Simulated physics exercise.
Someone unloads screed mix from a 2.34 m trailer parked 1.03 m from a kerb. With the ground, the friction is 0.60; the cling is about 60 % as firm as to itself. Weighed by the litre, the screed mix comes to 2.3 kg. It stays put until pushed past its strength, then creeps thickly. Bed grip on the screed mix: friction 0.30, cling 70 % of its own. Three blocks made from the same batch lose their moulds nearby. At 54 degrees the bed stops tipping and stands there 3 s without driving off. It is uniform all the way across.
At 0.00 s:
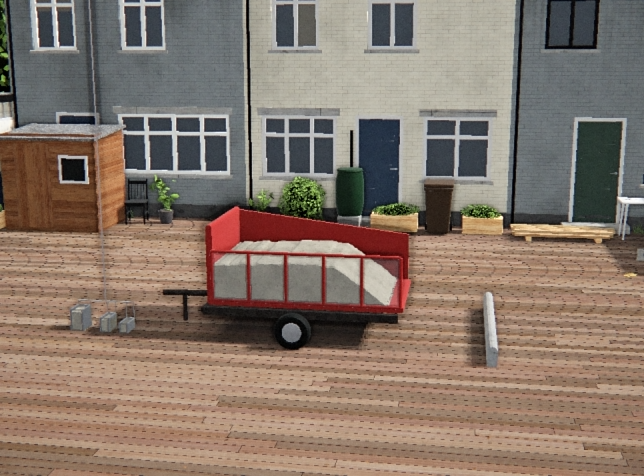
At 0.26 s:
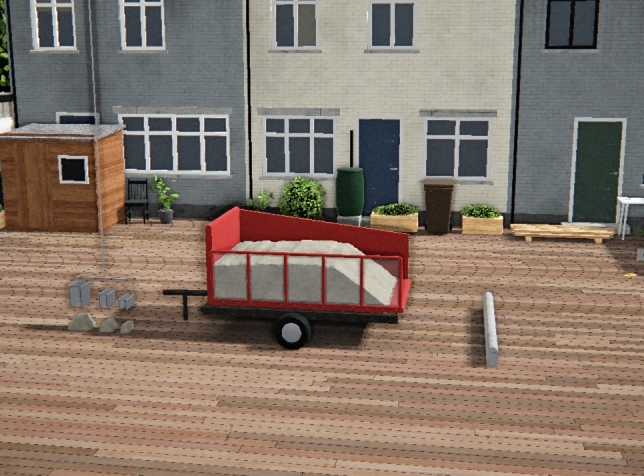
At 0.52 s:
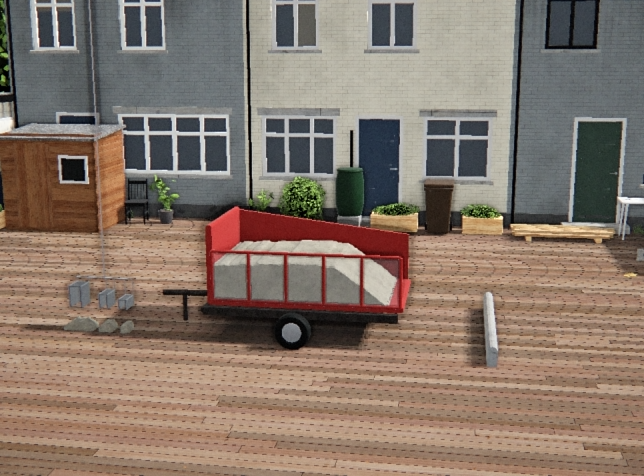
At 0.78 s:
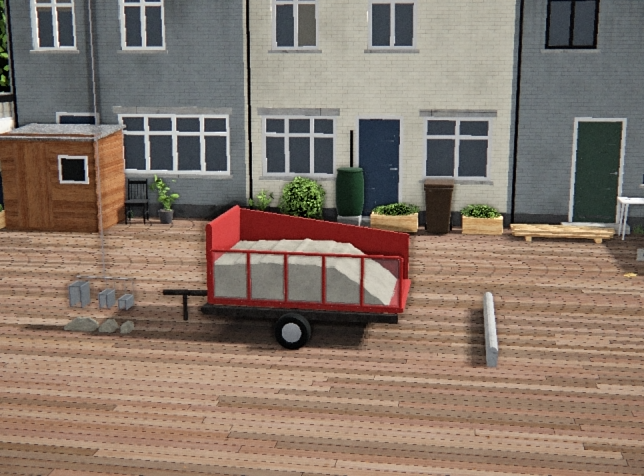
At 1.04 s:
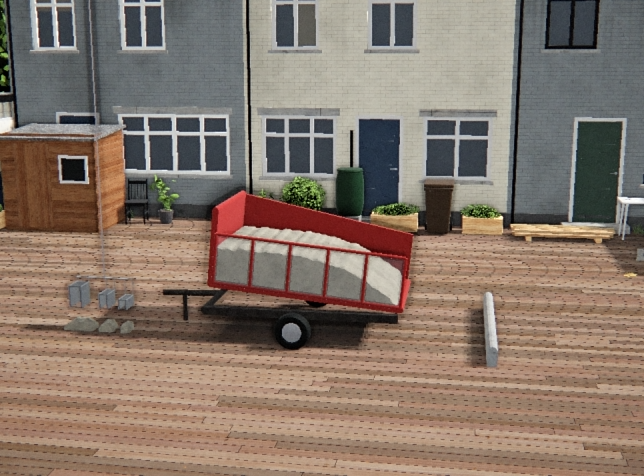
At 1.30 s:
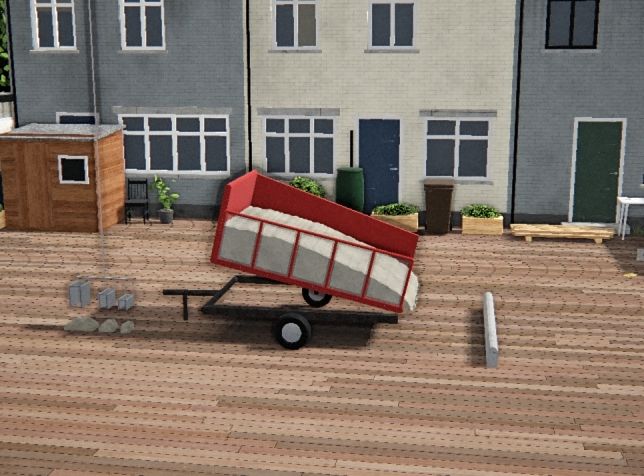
In a paved yard before a row of houses, three small grey blocks on the left slumped lower, and then a red trailer's bed tilted up at its left end, its pale load shifting slightly right.
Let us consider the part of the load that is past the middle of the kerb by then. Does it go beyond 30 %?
Yes.
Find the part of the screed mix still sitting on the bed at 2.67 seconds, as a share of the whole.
Near 20 %.
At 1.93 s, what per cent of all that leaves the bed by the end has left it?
Around 30 out of 100.
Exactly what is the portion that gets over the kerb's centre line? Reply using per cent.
About 45 per cent.
By 1.93 s, the tilt is 31 degrees, 74 % is on the bed and 0 % past the kerb's middle.
By 2.67 s, the tilt is 52 degrees, 19 % is on the bed and 17 % past the kerb's middle.
By 3.42 s, the tilt is 54 degrees, none is on the bed and 45 % past the kerb's middle.
By 4.16 s, the tilt is 54 degrees, none is on the bed and 46 % past the kerb's middle.
By 5.86 s, at the end, the tilt is 54 degrees, none is on the bed and 46 % past the kerb's middle.
